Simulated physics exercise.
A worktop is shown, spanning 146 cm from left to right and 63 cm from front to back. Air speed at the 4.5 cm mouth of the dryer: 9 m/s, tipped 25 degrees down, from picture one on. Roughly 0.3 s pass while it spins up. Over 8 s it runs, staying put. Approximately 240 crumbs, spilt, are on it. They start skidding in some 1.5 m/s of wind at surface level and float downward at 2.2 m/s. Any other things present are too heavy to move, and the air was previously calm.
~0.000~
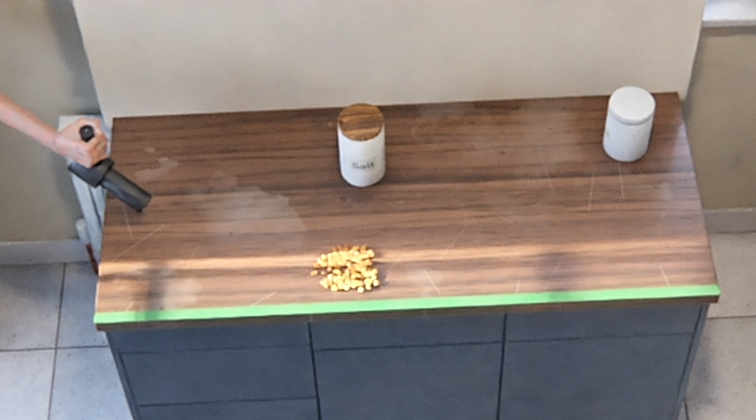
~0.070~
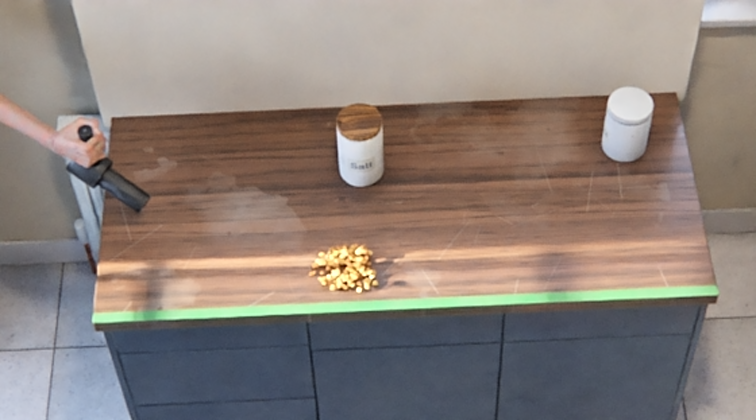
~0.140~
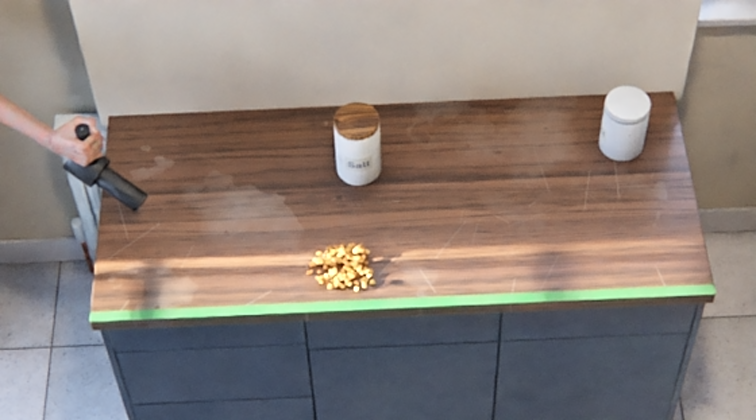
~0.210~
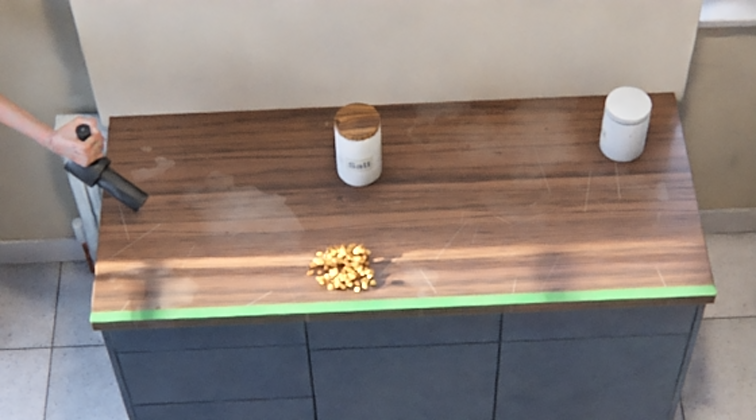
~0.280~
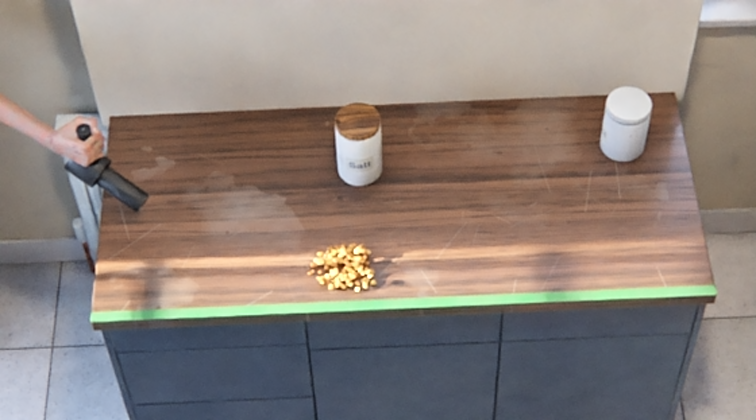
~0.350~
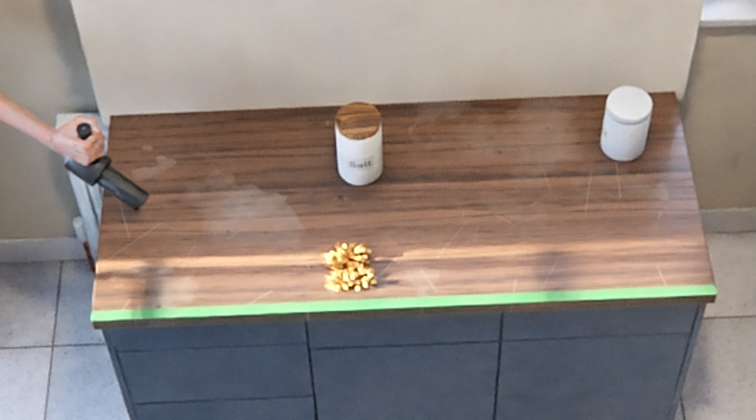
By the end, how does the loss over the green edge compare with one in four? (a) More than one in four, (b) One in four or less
a.
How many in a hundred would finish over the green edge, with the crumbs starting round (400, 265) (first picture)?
Roughly 50 per cent.
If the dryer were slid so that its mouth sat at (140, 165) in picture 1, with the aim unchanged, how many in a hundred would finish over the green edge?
100 %.
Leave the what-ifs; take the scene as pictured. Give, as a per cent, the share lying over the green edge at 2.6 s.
About 80 %.
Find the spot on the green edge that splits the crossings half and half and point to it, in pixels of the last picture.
Median crossing, approx. (485, 304).
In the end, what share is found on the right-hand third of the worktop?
It comes out near 20 in a hundred.
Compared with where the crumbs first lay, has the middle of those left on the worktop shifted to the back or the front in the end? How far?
It has moved to the near edge by around 5 cm.
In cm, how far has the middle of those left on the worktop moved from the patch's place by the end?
That works out close to 60 centimetres.
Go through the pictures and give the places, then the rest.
In the first picture, the middle of the crumbs is near (349, 264), none has stirred yet and the mouth of the dryer is at (146, 205).
In the second picture, the middle of the crumbs is near (348, 262), none has stirred yet and the green edge is centred on (406, 309).
In the third picture, the middle of the crumbs is near (345, 261), none has stirred yet, the top of a jar is at (357, 119) and the top of a jar is at (628, 103).
In the fourth picture, the middle of the crumbs is near (346, 262) and none has stirred yet.
In the fifth picture, the middle of the crumbs is near (346, 262) and none has stirred yet.
In the sixth picture, the middle of the crumbs is near (349, 263), the farthest in sight from the dryer is at (374, 283) and about 10 % have left their places.
After 1.6 s, 23 % are on the move or not yet settled, 78 % are over the green edge; the middle of those still in play is near (574, 272).
After 2.6 s, 22 % are on the move or not yet settled, 78 % are over the green edge; the middle of those still in play is near (590, 273).
After 4.4 s, 21 % are on the move or not yet settled, 78 % are over the green edge; the middle of those still in play is near (604, 273).
After 8.0 s, at the end, 78 % are over the green edge; the middle of those still in play is near (606, 275).
